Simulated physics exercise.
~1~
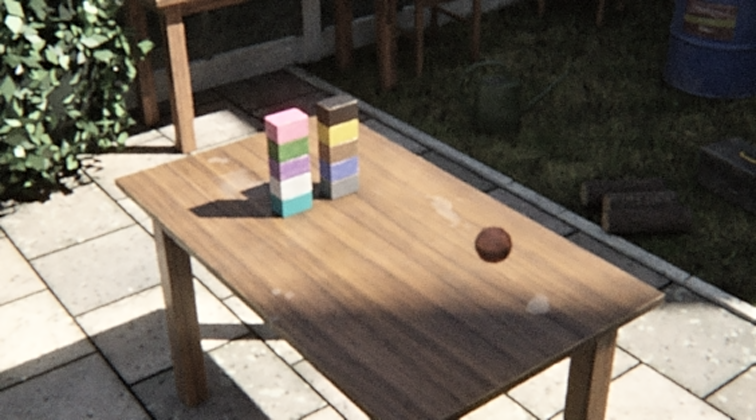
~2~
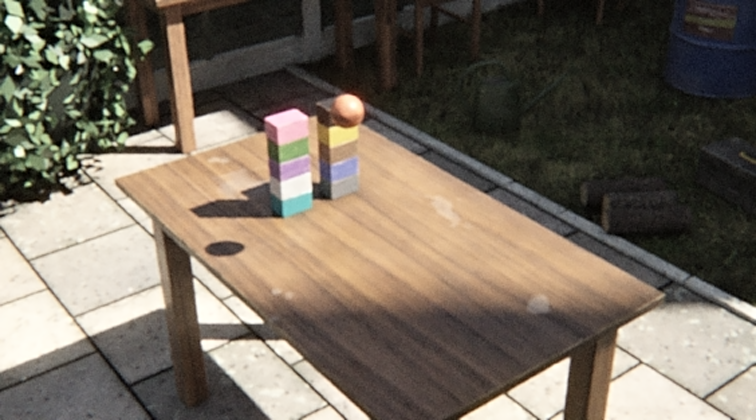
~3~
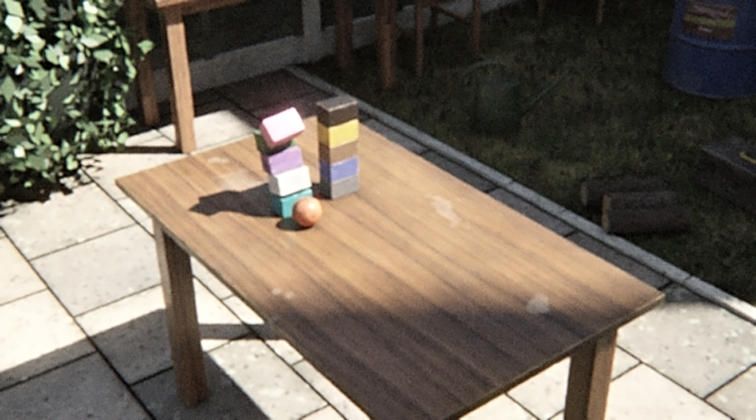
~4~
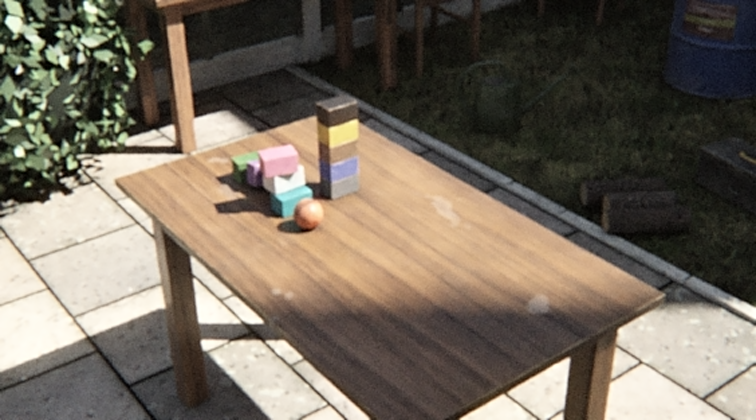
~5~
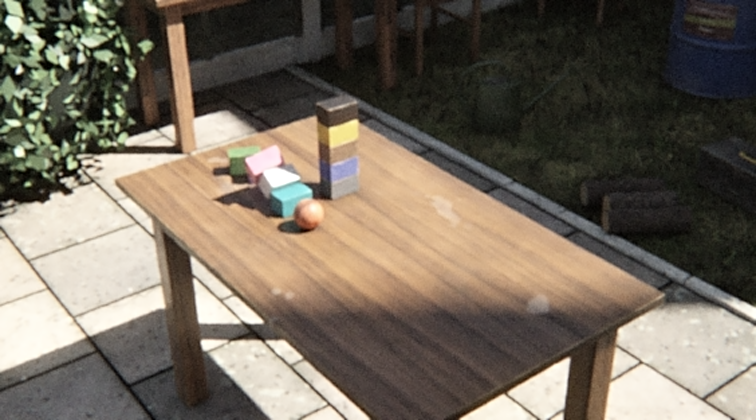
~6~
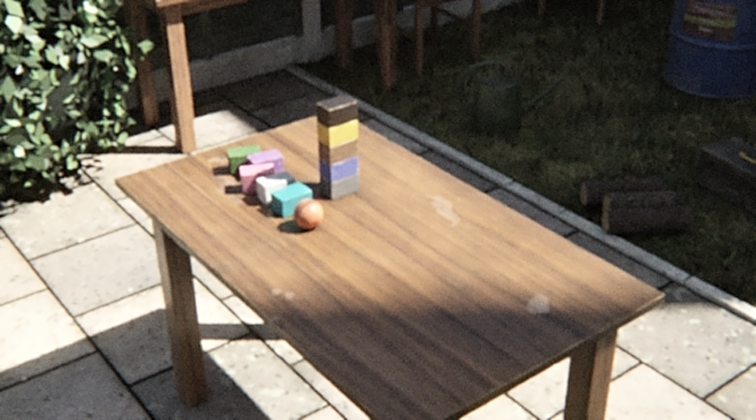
Two slim towers of coloured blocks stand close together on a wooden table on a sunlit patio, seen from above at an angle. The left one stacks pink, green, purple, white and turquoise; the right one runs black, yellow, brown, blue and grey. An orange ball flies in from the right, passes in front of the right tower's top and drops beside the left tower's base. The left tower buckles and its upper blocks tumble leftward. Finally, green, purple, pink and white blocks lie toppled, turquoise stays put beside the resting ball, and the right tower still stands.
